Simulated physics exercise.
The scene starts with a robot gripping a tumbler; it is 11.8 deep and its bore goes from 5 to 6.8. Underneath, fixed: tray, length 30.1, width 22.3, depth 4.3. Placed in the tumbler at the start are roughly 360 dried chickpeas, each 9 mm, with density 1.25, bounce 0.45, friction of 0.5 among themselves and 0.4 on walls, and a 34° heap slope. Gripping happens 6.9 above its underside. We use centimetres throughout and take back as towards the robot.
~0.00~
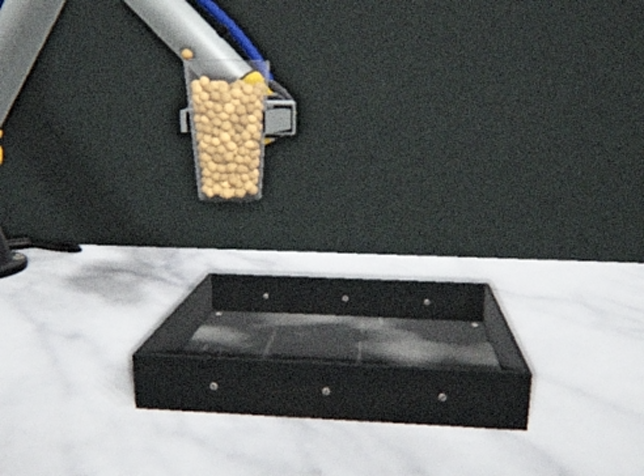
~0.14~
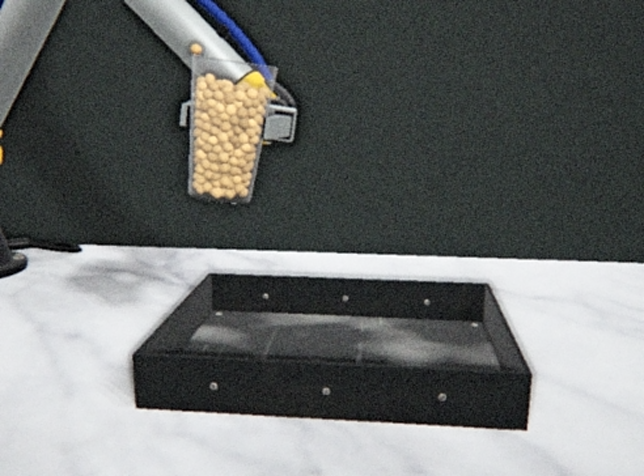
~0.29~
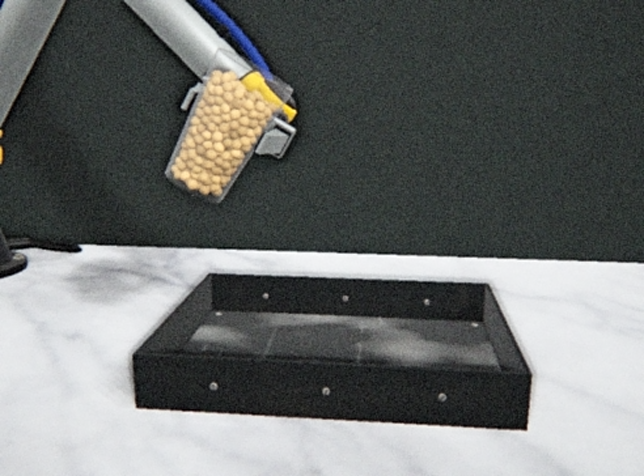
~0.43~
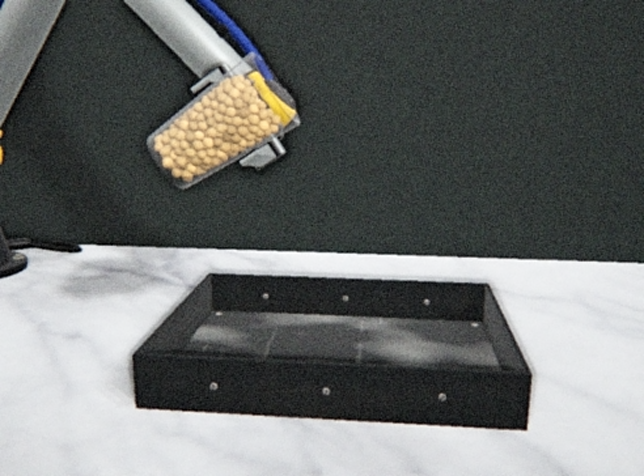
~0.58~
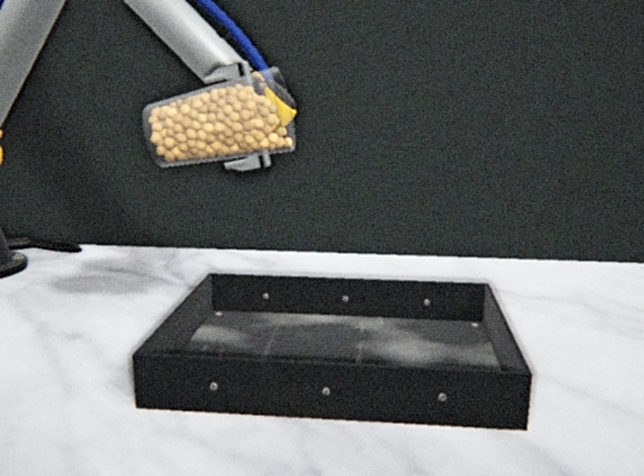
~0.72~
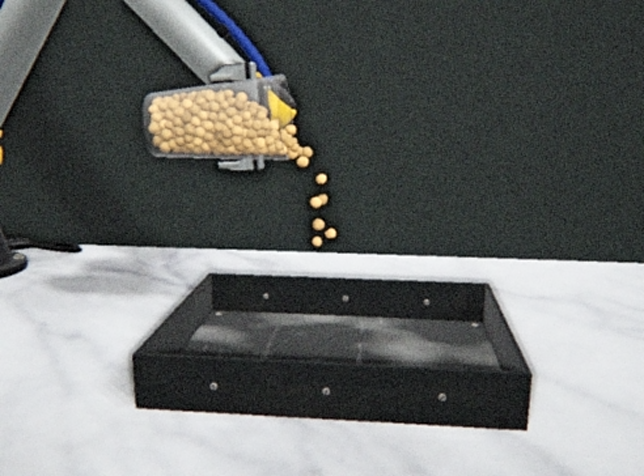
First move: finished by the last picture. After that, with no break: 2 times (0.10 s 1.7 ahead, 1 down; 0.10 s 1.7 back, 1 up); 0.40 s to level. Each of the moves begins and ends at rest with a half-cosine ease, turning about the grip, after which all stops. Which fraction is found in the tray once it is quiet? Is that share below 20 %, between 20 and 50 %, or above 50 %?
The share is between 20 and 50 %.
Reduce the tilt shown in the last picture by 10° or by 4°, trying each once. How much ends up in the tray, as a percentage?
Estimates: 15 % then 25 %.
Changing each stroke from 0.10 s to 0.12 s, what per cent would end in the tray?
That would give around 25 per cent.
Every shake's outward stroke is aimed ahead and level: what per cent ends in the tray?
It comes to around 45 percent.
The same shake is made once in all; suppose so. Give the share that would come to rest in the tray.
Result: Approximately 20 per cent.
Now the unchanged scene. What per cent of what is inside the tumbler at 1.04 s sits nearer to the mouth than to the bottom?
I'd say close to 50 per cent.
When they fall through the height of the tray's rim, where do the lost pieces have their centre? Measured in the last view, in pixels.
Estimated centre near (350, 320) in pixels.
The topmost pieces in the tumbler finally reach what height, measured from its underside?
I'd say close to 9.0 cm.
After 1.04 s, tilted 86° forward, highest piece 23 above the table; 296 in the tumbler, 47 in the tray, 15 in flight or on a rim.
After 1.36 s, tilted 30° forward, highest piece 25 above the table; 253 in the tumbler, 103 in the tray, 2 in flight or on a rim.
After 1.72 s, level, highest piece 24 above the table; 253 in the tumbler, 105 in the tray.
After 2.77 s, level, highest piece 24 above the table; 253 in the tumbler, 105 in the tray.
In the end, 253 in the tumbler, 105 in the tray. That is 29 % in the tray.
